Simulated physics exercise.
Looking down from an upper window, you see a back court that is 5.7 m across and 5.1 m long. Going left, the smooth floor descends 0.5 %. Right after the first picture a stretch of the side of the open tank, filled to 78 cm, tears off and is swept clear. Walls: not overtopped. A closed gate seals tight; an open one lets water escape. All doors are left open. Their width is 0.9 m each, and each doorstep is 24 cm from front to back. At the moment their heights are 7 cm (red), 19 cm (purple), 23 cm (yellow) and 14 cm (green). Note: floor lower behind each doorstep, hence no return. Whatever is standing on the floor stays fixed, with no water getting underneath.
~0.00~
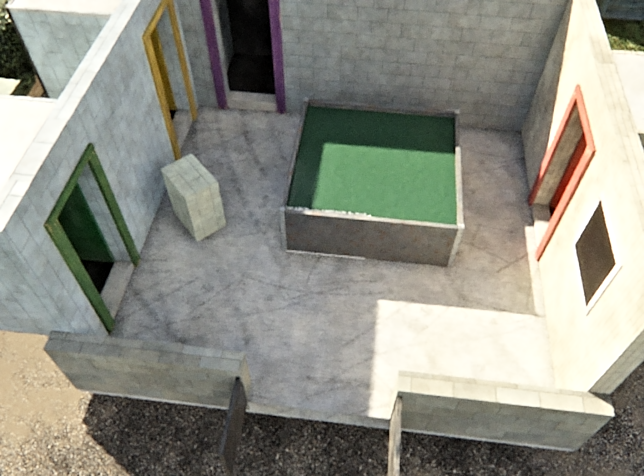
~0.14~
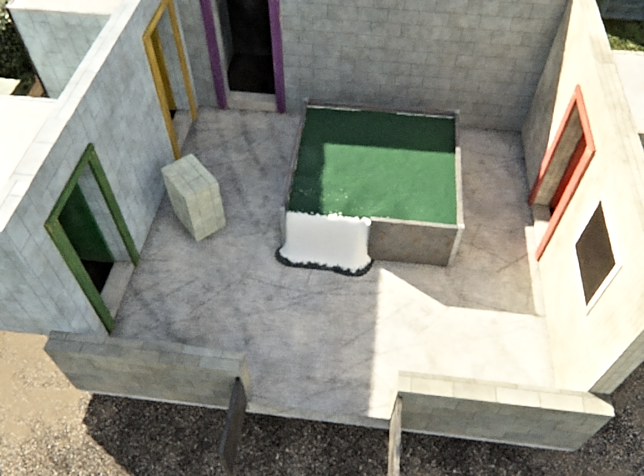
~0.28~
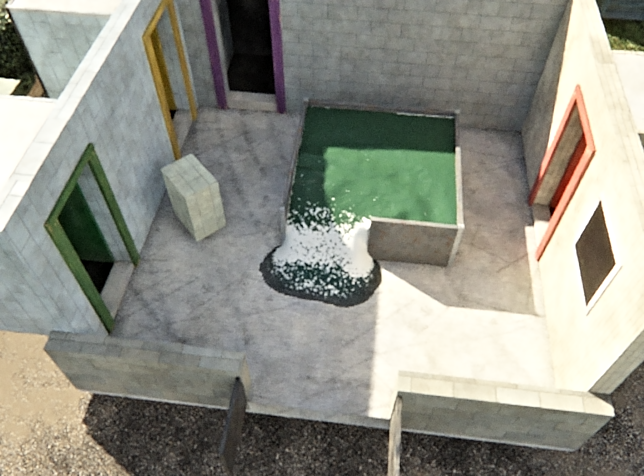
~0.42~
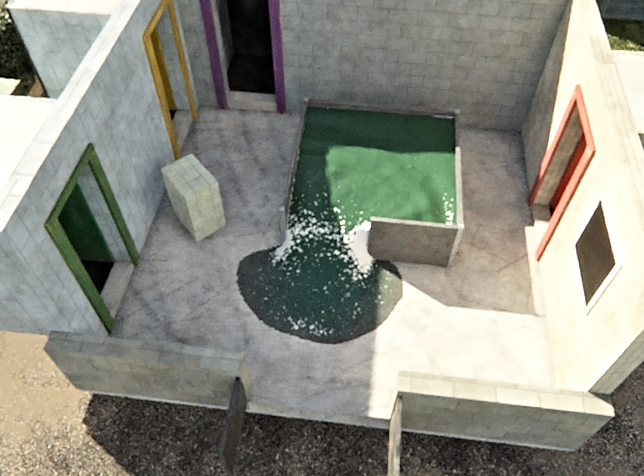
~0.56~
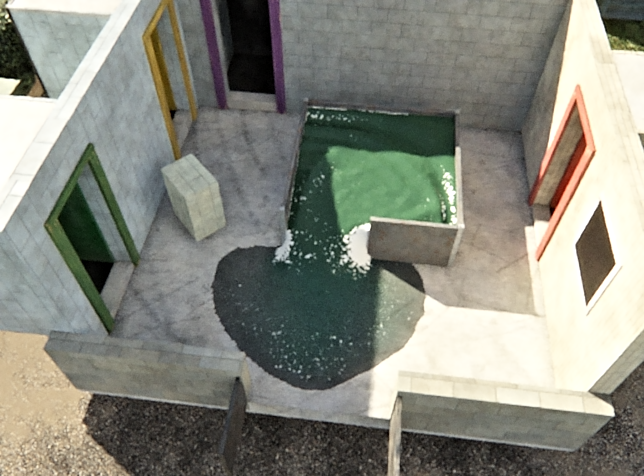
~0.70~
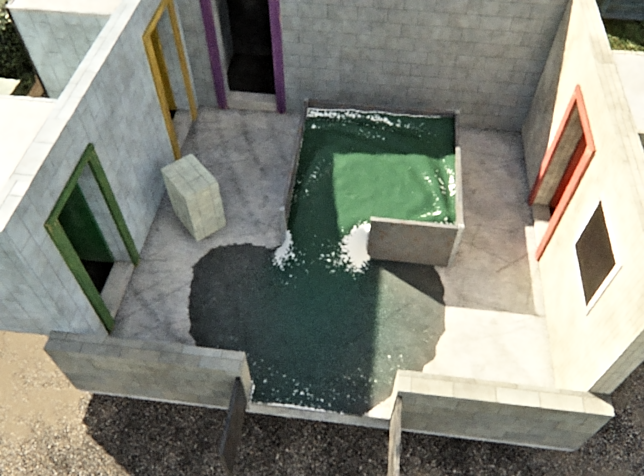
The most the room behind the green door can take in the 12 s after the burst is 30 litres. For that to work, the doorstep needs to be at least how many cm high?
At least about 17 cm high.
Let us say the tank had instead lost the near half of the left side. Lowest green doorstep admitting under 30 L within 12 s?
Some 26 cm.
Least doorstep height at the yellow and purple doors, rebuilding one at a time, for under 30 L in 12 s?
You'd want some 7.0 cm at yellow and some 8.5 cm at purple.
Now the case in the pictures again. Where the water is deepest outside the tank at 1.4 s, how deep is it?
45 cm.
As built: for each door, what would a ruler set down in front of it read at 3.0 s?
Depths in cm: Red 0, purple 0, yellow 0, green 21.
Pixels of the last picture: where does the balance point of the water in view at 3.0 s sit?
The centre of all the water is around (332, 236).
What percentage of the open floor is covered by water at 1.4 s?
Approximately 35 %.
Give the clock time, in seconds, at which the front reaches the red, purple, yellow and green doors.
The red door at 3.4 s, the purple door at 3.8 s, the yellow door at 3.2 s, the green door at 1.5 s.
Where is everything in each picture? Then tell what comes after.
In the first picture, still water, 78 cm deep, in the open tank at (376, 162); the green door at (102, 250) is dry.
In the second picture, water pours out at (327, 241) and has run 0.3 m, to (348, 271); about 6 cm deep outside, 78 cm at the back.
In the third picture, the gap is at (327, 242), the front 0.8 m out at (327, 298); the back of the open tank holds 78 cm.
In the fourth picture, water pours out at (327, 243) and has run 1.4 m, to (318, 337); about 9 cm deep outside, 78 cm at the back.
In the fifth picture, the gap is at (327, 242), the front 2.0 m out at a hidden place; the back of the open tank holds 77 cm.
In the sixth picture, water pours out at (327, 242) and has run 2.3 m, to a hidden place; about 5 cm deep outside, 69 cm at the back; 1.0 m in a straight line remain to the green door at (102, 250).
After 1.4 s water covers 35 % of the floor, deepest (45 cm) near (316, 258); it has not reached the green door.
After 3.0 s water covers 50 % of the floor, deepest (34 cm) near (97, 365); 21 cm at the green door, 21 litres in over its 14 cm doorstep.
After 12.0 s water covers 95 % of the floor, deepest (10 cm) near (267, 253); 6 cm at the green door, 58 litres in over its 14 cm doorstep.
At the green door as built, the water arrived by 1.5 s and peaked near 21 cm at 3.0 s.
With a doorstep of 14.5 cm, 52 litres would have come in within the 12 s; with 19.5 cm, 16 litres. So under 30 litres takes about 17 cm.
